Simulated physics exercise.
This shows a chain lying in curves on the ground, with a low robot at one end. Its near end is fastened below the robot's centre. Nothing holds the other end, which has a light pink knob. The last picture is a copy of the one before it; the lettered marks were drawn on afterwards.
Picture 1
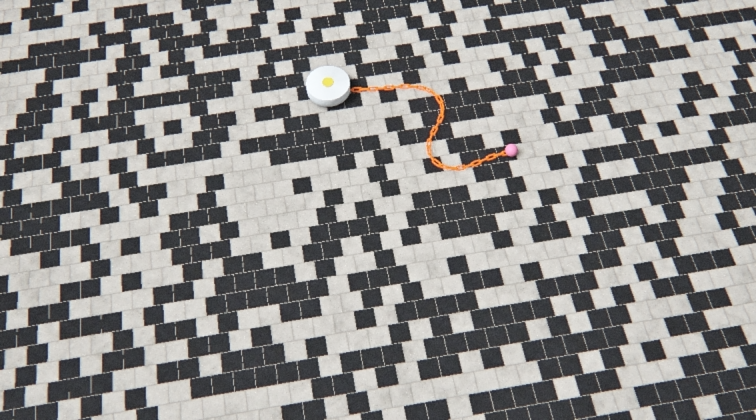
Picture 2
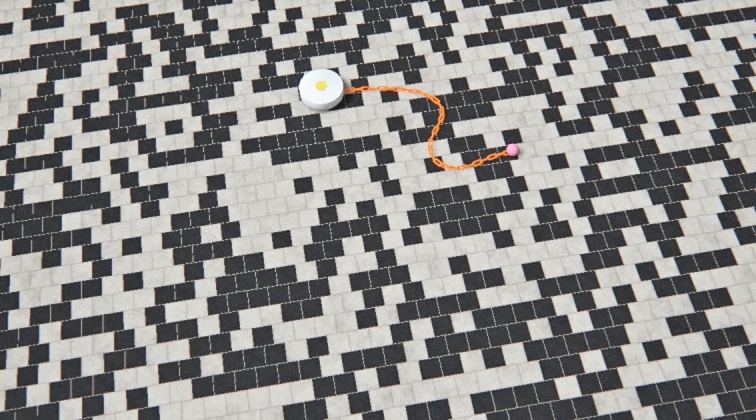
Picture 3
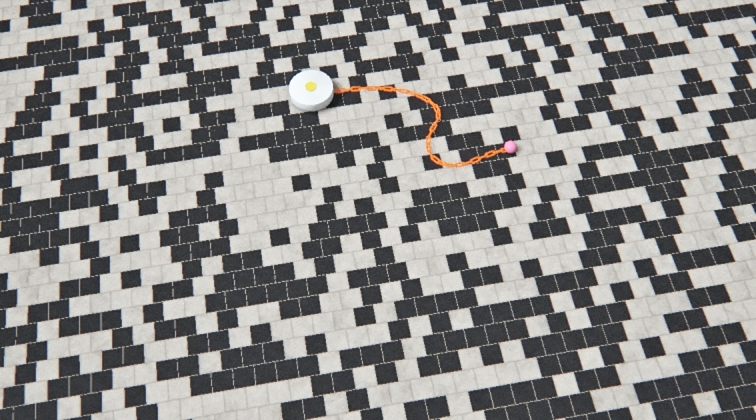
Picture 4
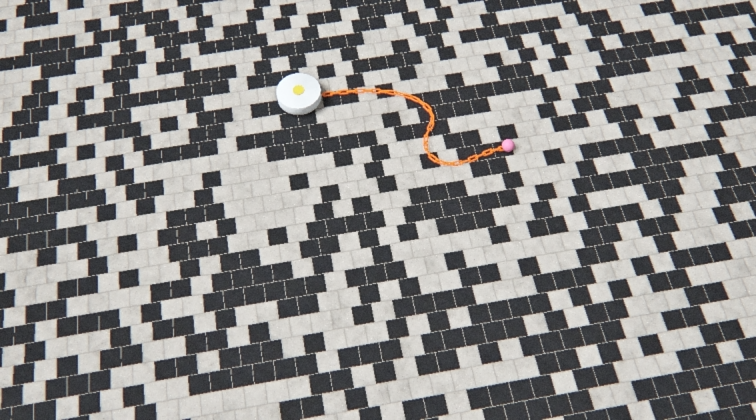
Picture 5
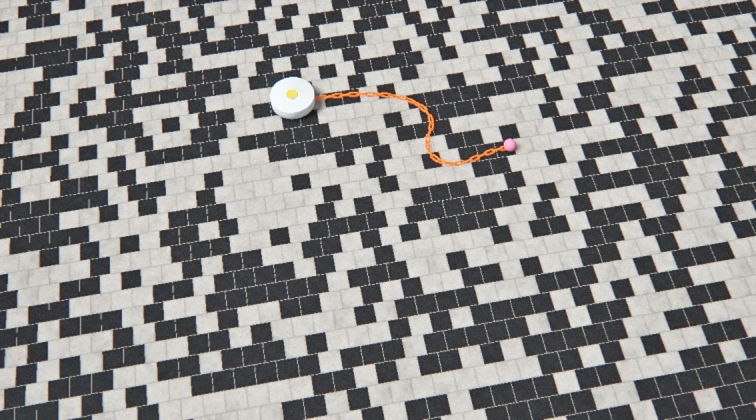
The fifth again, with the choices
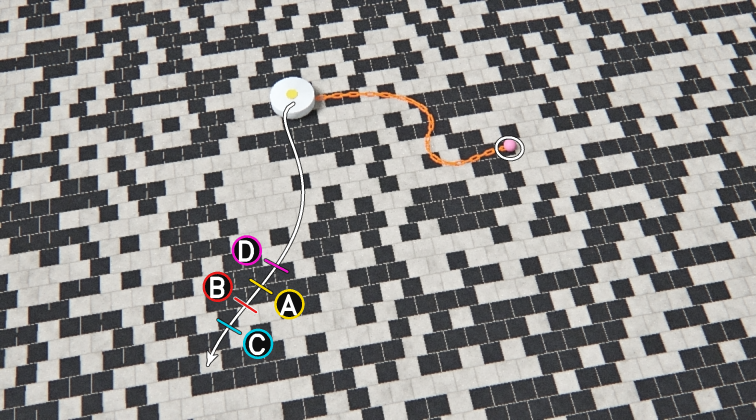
At first, a low white robot with a yellow dot sits at the upper middle of a black-and-white tiled floor, an orange chain curving rightward from it to a light pink knob. The robot then slides steadily left and slightly down, drawing out the chain's near section, while the knob barely shifts.
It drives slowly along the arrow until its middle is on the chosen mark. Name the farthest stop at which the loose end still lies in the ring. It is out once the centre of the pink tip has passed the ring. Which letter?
Stop at A.
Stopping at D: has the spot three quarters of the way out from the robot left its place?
No.
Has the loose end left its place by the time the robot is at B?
By then, yes.
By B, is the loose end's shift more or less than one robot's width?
Less.
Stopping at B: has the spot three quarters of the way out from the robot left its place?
Yes.
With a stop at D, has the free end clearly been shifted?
No.
On the marked copy, A at (261, 286); B at (246, 305); C at (229, 327); D at (276, 266); the ring at (509, 148); the route from (294, 104) via (295, 232) to (208, 365).
Following A. Soon after the start, robot (297, 157), middle of the chain (413, 116), free end (510, 145).
Later, robot (295, 226), middle of the chain (393, 135), free end (510, 145).
In the end, robot (260, 283), middle of the chain (372, 189), free end (505, 146); the free end is still in its ring.
As for the rest, B drags the free end to (488, 150); C drags the free end to (468, 155); D is safe but short.
